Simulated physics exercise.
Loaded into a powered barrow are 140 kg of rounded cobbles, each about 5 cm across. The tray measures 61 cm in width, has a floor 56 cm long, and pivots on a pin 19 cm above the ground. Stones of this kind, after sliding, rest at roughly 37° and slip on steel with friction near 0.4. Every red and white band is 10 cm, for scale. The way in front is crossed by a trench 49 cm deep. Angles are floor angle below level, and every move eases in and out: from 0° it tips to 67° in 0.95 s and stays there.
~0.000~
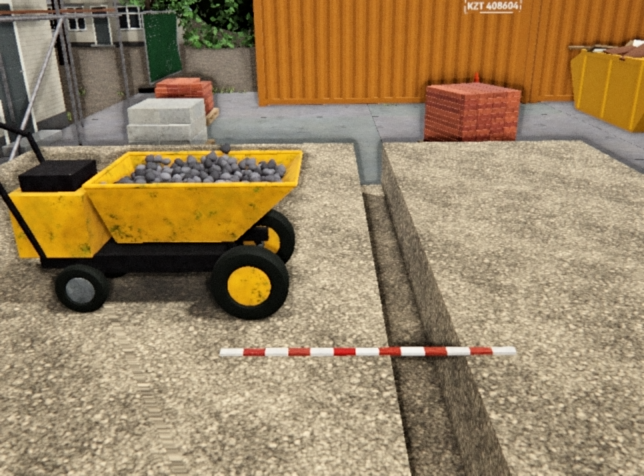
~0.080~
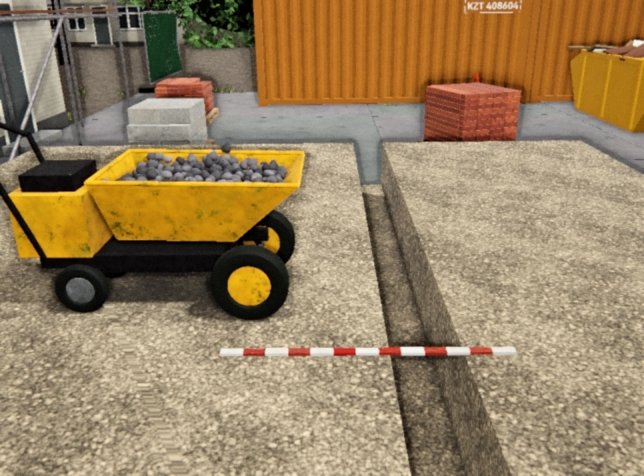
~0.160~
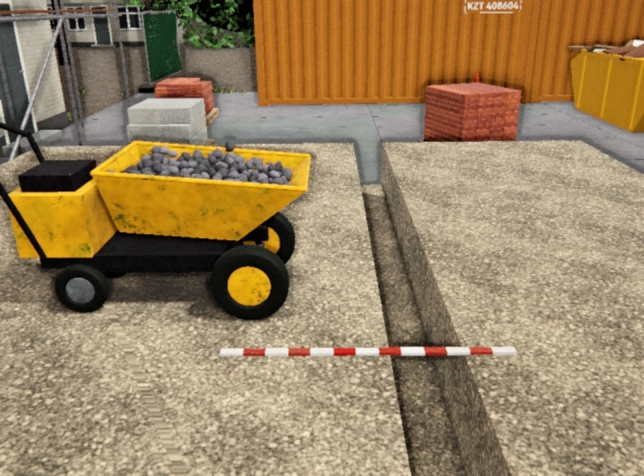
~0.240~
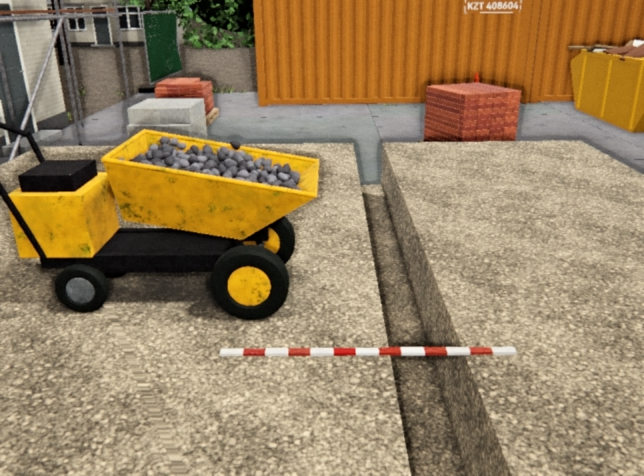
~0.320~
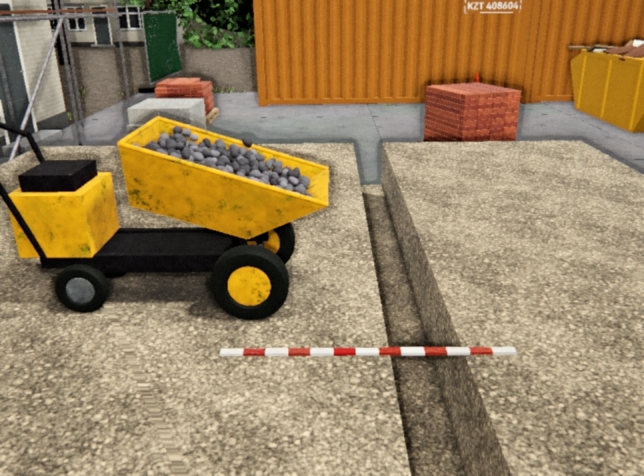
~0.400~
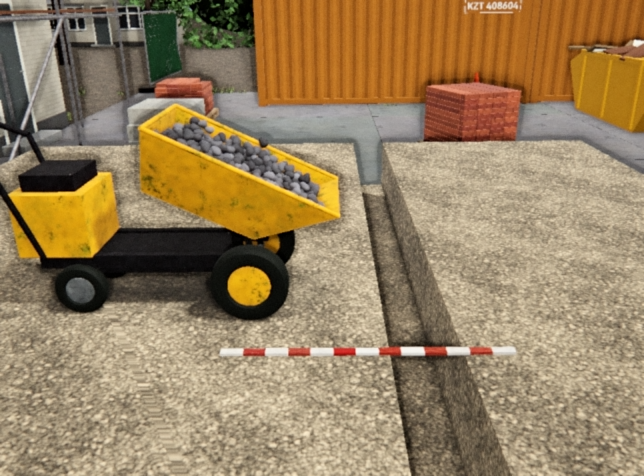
The yellow tray of a small wheeled barrow, loaded with grey stones, sits level beside a narrow trench, then begins to tilt toward the right. Its rear end rises steadily and its front lip lowers and edges over the trench, while the stones shift forward and the barrow's wheels stay still.
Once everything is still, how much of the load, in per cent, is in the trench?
About 99 per cent.
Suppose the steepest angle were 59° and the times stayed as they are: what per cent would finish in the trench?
The trench would hold about 95% of it.
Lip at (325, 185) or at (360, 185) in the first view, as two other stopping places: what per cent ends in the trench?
Roughly 75 in a hundred, then 35 in a hundred.
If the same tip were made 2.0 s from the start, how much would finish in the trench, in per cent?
That would give about 100 percent.
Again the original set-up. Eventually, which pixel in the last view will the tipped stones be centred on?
At about pixel (410, 352) in the last view.
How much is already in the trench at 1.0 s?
Approx. 30 % of the load.
After 0.7 s the floor is at 56°; 100 % in the tray; the foremost stones are at (359, 246).
After 1.0 s the floor is at 67°; 64 % in the tray, 4 % short of the trench, 32 % in the trench; the foremost stones are at (430, 302).
After 1.4 s the floor is at 67°; 19 % in the tray, 1 % short of the trench, 79 % in the trench, 1 % past the trench; the foremost stones are at (485, 275).
After 3.3 s the floor is at 67°; 0 % in the tray, 99 % in the trench, 1 % past the trench; the foremost stones are at (535, 273).
